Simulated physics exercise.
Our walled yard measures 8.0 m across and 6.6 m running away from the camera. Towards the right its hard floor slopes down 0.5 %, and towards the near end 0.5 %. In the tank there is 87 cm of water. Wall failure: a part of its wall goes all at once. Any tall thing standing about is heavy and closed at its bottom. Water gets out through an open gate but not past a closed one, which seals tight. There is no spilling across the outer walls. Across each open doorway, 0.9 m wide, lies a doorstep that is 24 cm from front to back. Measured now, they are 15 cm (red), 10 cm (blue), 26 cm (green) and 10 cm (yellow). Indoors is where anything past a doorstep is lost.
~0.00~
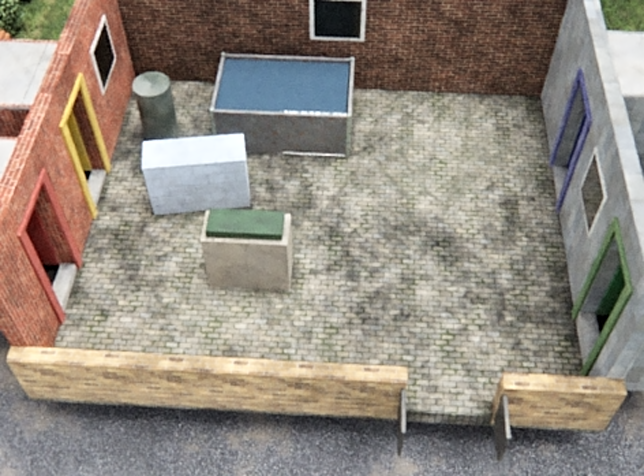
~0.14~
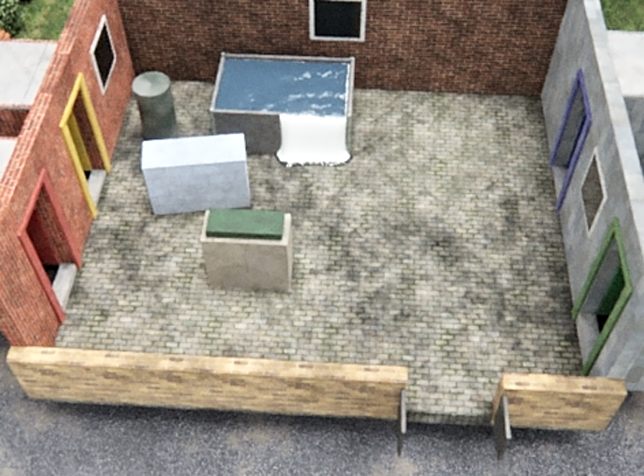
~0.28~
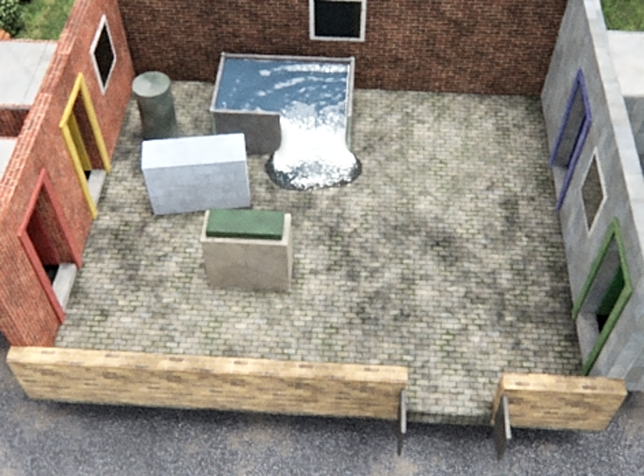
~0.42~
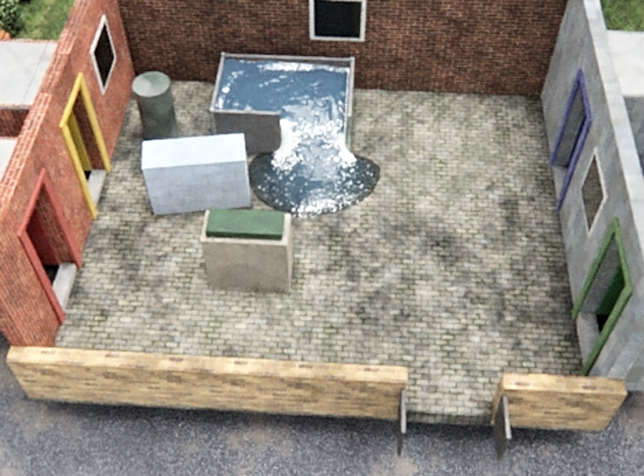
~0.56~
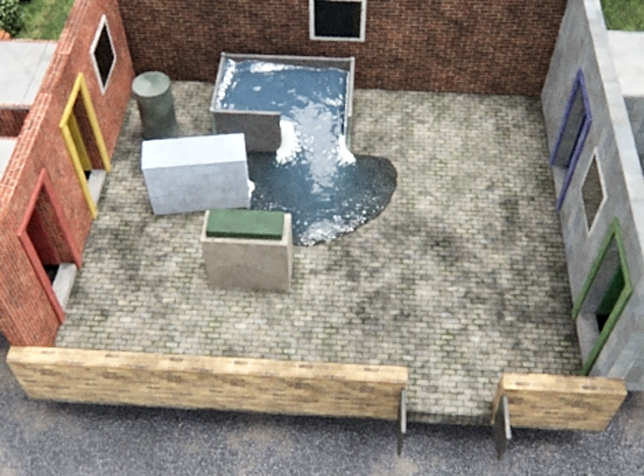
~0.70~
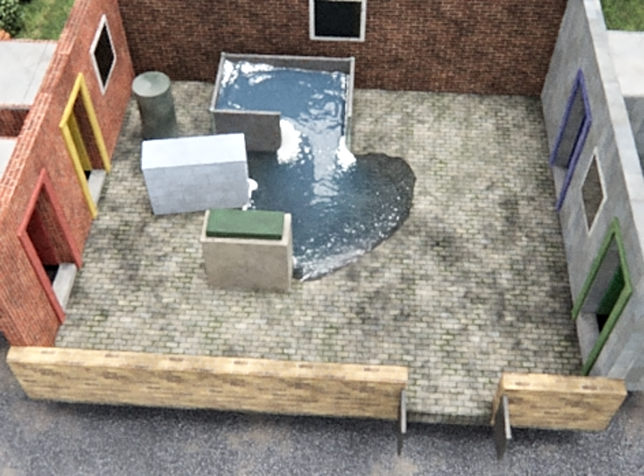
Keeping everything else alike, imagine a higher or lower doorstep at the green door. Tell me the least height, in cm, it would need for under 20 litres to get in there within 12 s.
You would need roughly 13 cm.
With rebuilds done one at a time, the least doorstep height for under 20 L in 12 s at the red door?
Red door - some 5.5 centimetres.
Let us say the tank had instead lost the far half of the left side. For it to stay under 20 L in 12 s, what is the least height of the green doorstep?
Minimum height: Approx. 9.0 cm.
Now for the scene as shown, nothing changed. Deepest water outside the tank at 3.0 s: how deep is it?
Roughly 31 cm.
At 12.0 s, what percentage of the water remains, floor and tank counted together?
Something like 76 per cent of it remains.
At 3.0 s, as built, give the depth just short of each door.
At the red door the depth is 8 cm, at blue 0 cm, at green 12 cm and at yellow 9 cm.
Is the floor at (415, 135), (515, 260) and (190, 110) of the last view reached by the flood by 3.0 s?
So the three spots come out spared, swamped, spared, in that order.
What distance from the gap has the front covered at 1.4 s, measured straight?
Roughly 5.0 metres.
After 1.4 s water covers 30 % of the floor, deepest (42 cm) near (320, 157); it has not reached the green door.
After 3.0 s water covers 55 % of the floor, deepest (31 cm) near (572, 405); 12 cm at the green door, 0 litres in over its 26 cm doorstep.
After 12.0 s water covers 100 % of the floor, deepest (11 cm) near (585, 406); 8 cm at the green door, 0 litres in over its 26 cm doorstep.
At the green door as built, the water arrived by 2.4 s and peaked near 20 cm at 3.8 s.
With a doorstep of 11.5 cm, 30 litres would have come in within the 12 s; with 16 cm, 7 litres. So under 20 litres takes about 13 cm.
